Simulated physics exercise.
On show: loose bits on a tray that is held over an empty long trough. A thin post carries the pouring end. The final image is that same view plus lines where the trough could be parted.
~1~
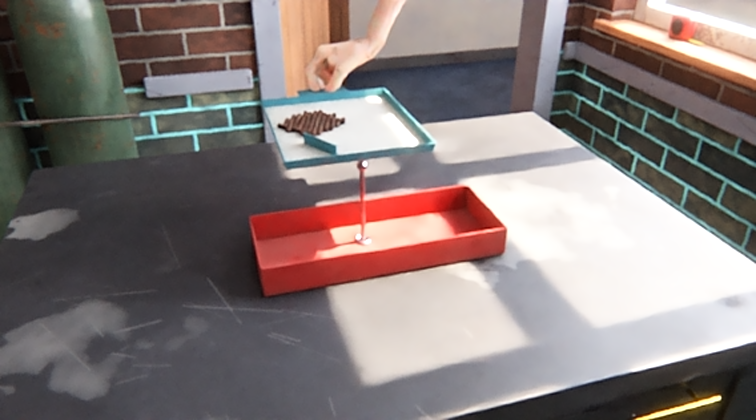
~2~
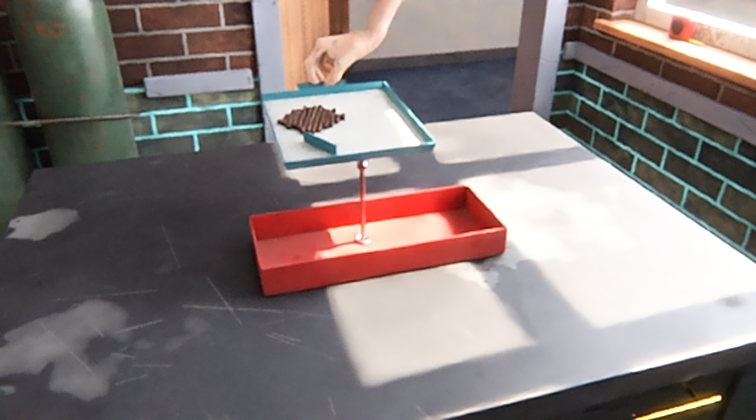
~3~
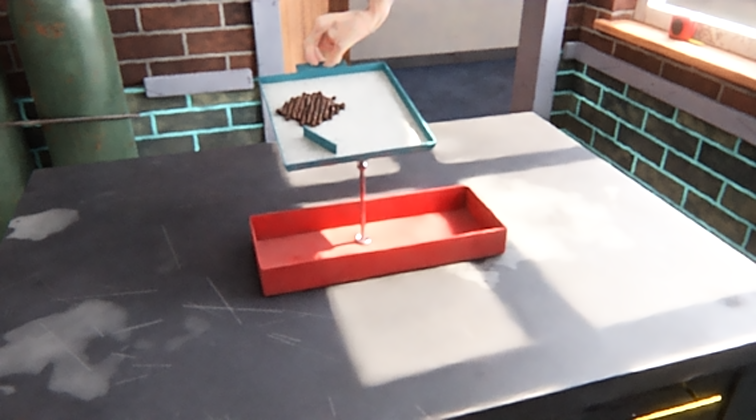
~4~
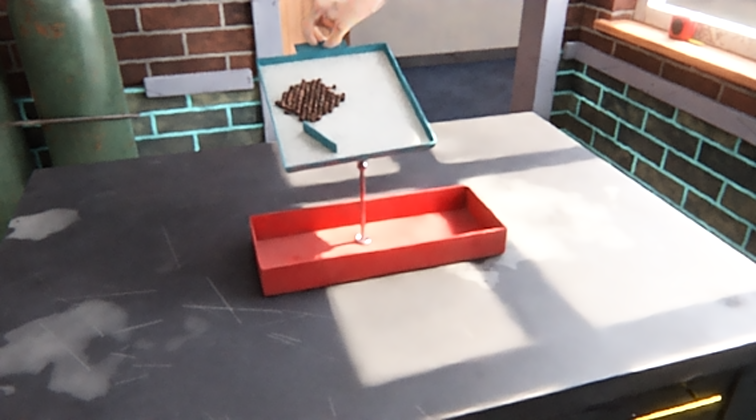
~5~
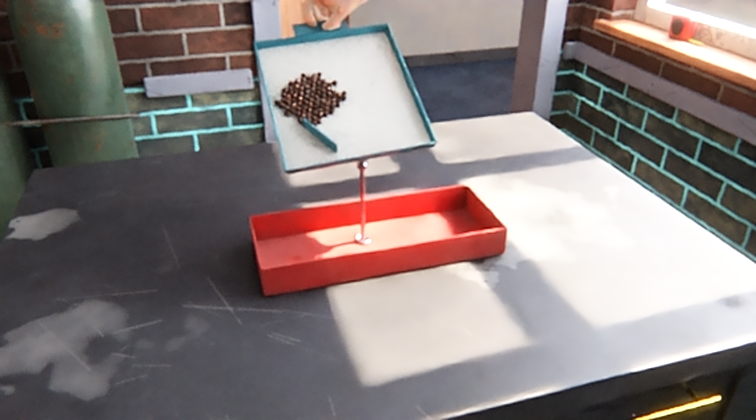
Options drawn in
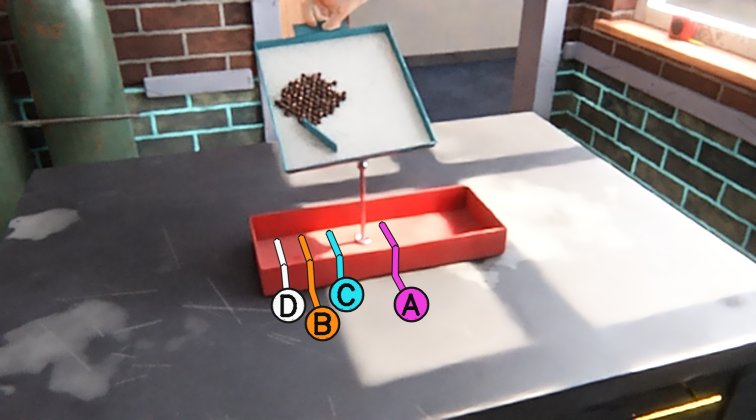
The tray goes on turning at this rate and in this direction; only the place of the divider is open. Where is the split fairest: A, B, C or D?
Go for C.
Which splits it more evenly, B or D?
That would be B.
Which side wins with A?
The left side.
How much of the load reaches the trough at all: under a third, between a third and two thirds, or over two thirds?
It is over two thirds.
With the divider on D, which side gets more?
The right side.
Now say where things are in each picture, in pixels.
Corners of the pouring end at (286, 160) and (433, 142), level; middle of the load at (312, 124), allspice berries, in the first frame.
Corners of the pouring end at (287, 161) and (434, 142), barely tipped; fin from (304, 131) to (336, 145), in the second frame.
Corners of the pouring end at (287, 163) and (434, 141), a little tipped; front corners of the trough at (262, 269) and (507, 228), in the third frame.
Corners of the pouring end at (287, 166) and (434, 141), clearly tipped; far corners at (258, 60) and (385, 43), in the fourth frame.
Corners of the pouring end at (287, 168) and (435, 141), clearly tipped; the left corner sinks a little lower, in the fifth frame.
On the marked copy, line A crosses the front rim at (395, 247); line B crosses the front rim at (309, 261); line C crosses the front rim at (339, 256); line D crosses the front rim at (283, 265).
If A is chosen, of what is caught, most on the left of the divider, a small part on the right.
If B is chosen, of what is caught, a small part on the left of the divider, most on the right.
If C is chosen, of what is caught, about a third on the left of the divider, about two thirds on the right.
If D is chosen, of what is caught, none on the left of the divider, all on the right.
